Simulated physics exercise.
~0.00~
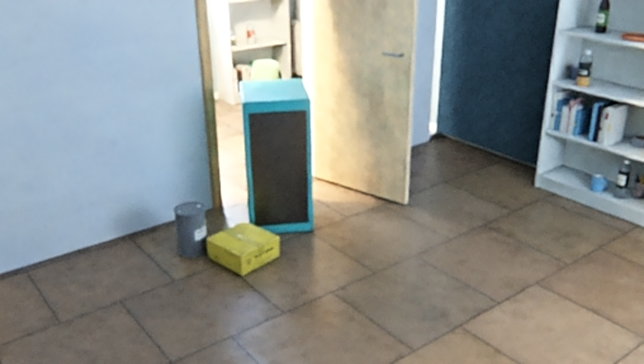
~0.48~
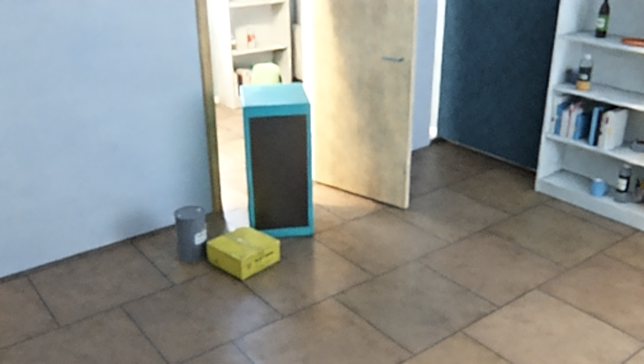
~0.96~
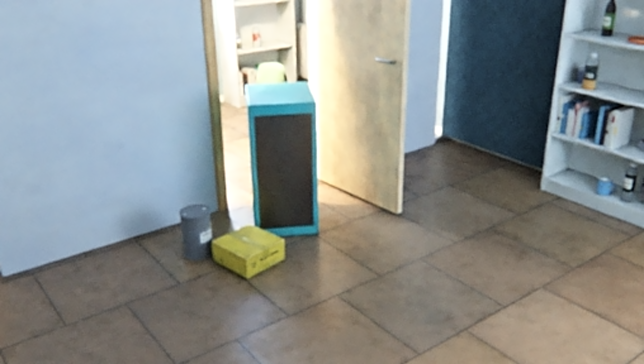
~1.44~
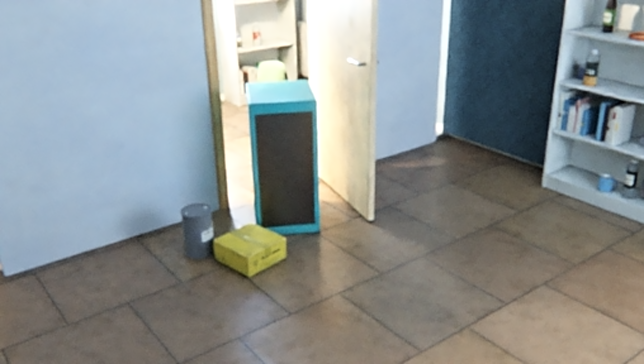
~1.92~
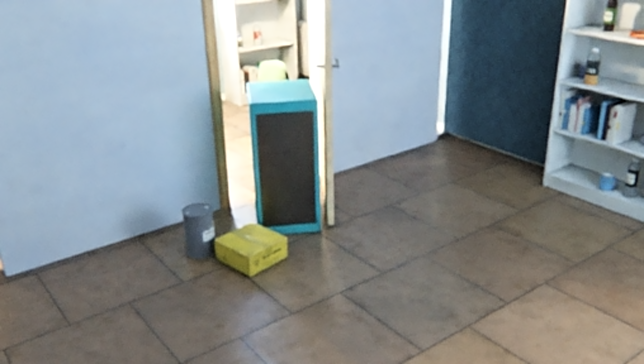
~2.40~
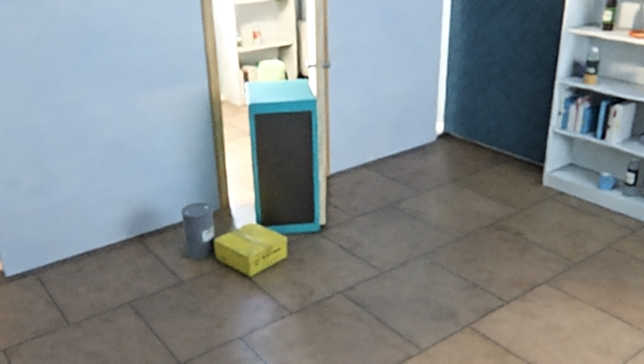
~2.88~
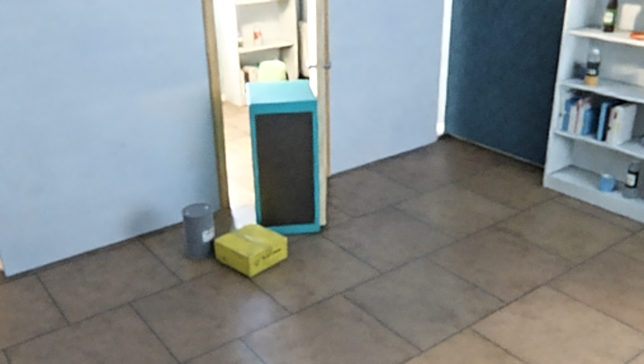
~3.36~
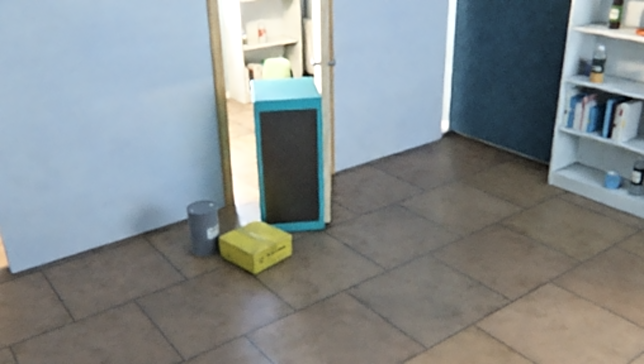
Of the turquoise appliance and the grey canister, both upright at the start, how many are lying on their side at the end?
None of them are; the turquoise appliance and the grey canister are both still standing upright at the end.
